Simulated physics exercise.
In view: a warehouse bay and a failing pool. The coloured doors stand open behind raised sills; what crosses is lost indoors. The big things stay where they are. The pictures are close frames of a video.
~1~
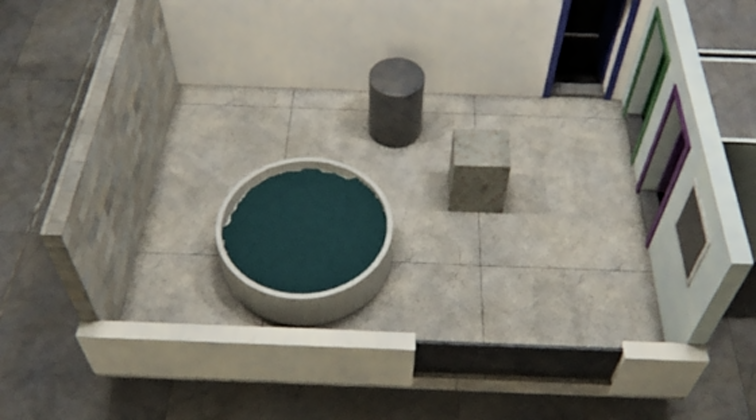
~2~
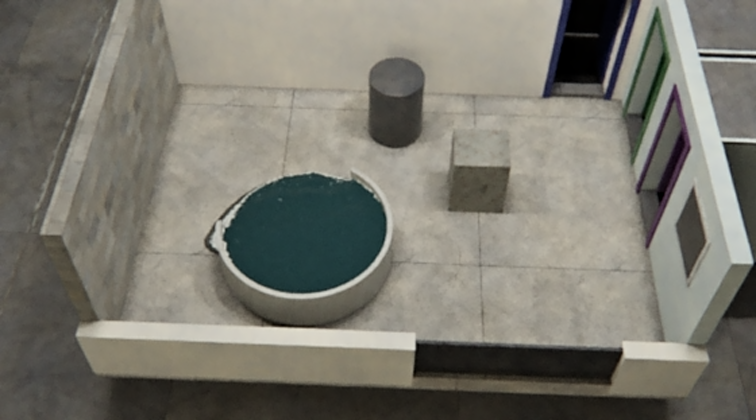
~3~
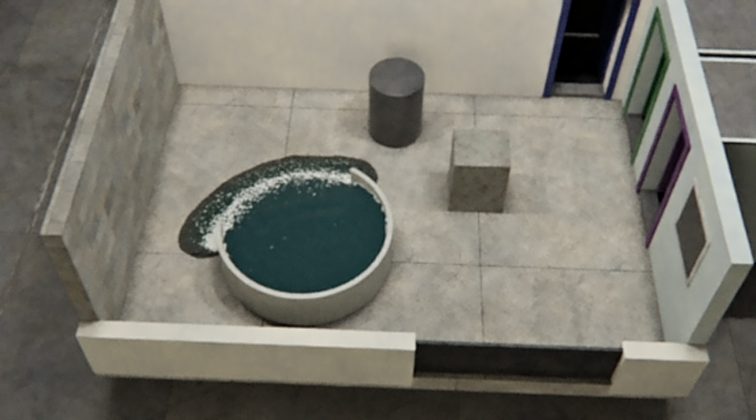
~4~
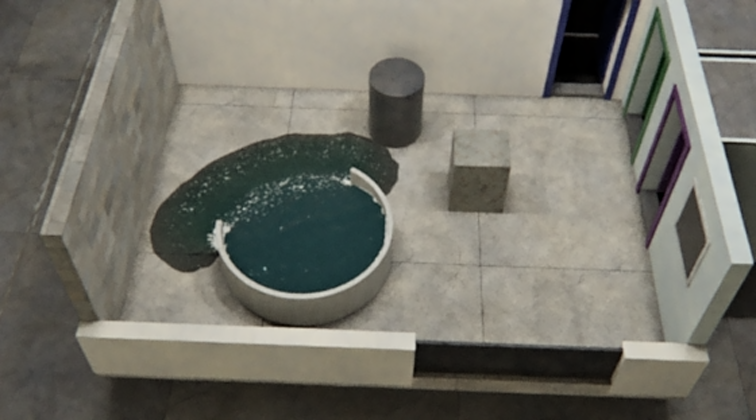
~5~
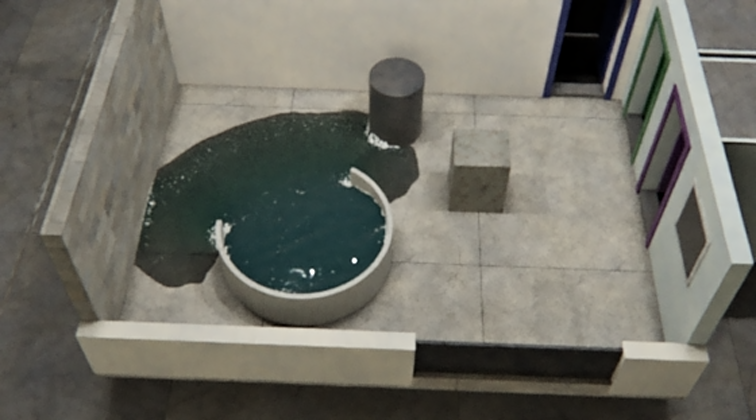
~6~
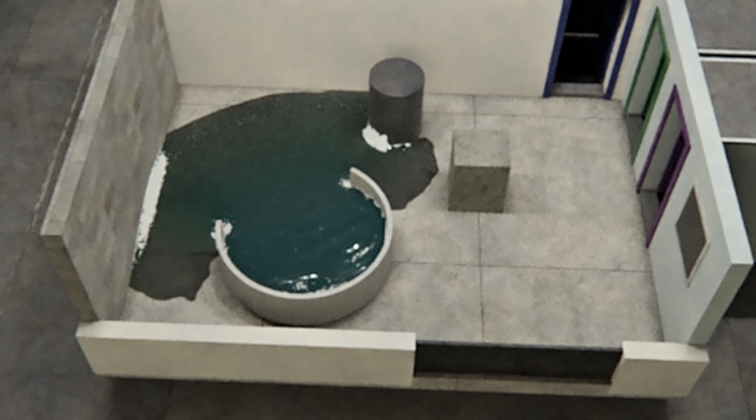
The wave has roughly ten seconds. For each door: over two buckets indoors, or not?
In the end: The purple door stays under that; the blue door stays under that; the green door stays under that.
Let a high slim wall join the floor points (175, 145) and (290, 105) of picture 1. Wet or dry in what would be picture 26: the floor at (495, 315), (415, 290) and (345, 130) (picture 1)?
In turn: No water, clear, wet.
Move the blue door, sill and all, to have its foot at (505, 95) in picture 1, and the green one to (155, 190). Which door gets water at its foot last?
It is the door marked purple.
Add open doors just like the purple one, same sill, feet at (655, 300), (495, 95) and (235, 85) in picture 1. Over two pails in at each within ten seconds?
One after the other: Is under, keeps below it, floods.
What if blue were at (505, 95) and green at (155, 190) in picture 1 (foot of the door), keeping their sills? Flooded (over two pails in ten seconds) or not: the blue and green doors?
My reading: The blue door is under, the green door lets more in.
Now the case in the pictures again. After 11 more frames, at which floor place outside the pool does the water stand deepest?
At about (181, 123).
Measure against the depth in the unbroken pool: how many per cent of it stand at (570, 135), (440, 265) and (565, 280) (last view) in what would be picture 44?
About 6, 6 and 2 per cent.
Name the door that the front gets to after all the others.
I say the purple door.
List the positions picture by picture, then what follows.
The first frame shows still water in the round pool at (305, 227).
In the second frame, water pours out on the round pool's far side and has run to a hidden place.
In the third frame, the front is at (372, 176), out from the gap on the round pool's far side.
In the fourth frame, water pours out on the round pool's far side and has run to (391, 167).
In the fifth frame, water pours out on the round pool's far side and has run to (407, 151).
In the sixth frame, the front is at a hidden place, out from the gap on the round pool's far side.
A moment on, water covers 35 % of the floor; the purple door not reached, the blue door not reached, the green door not reached.
Next, water covers 40 % of the floor; the purple door not reached, the blue door not reached, the green door not reached.
Then, water covers 55 % of the floor; the purple door not reached, the blue door wet at the sill, nothing in, the green door not reached.
Later, water covers 90 % of the floor; the purple door wet at the sill, nothing in, the blue door wet at the sill, nothing in, the green door wet at the sill, nothing in.
In the end, water covers 100 % of the floor; the purple door wet at the sill, nothing in, the blue door wet at the sill, nothing in, the green door wet at the sill, nothing in.
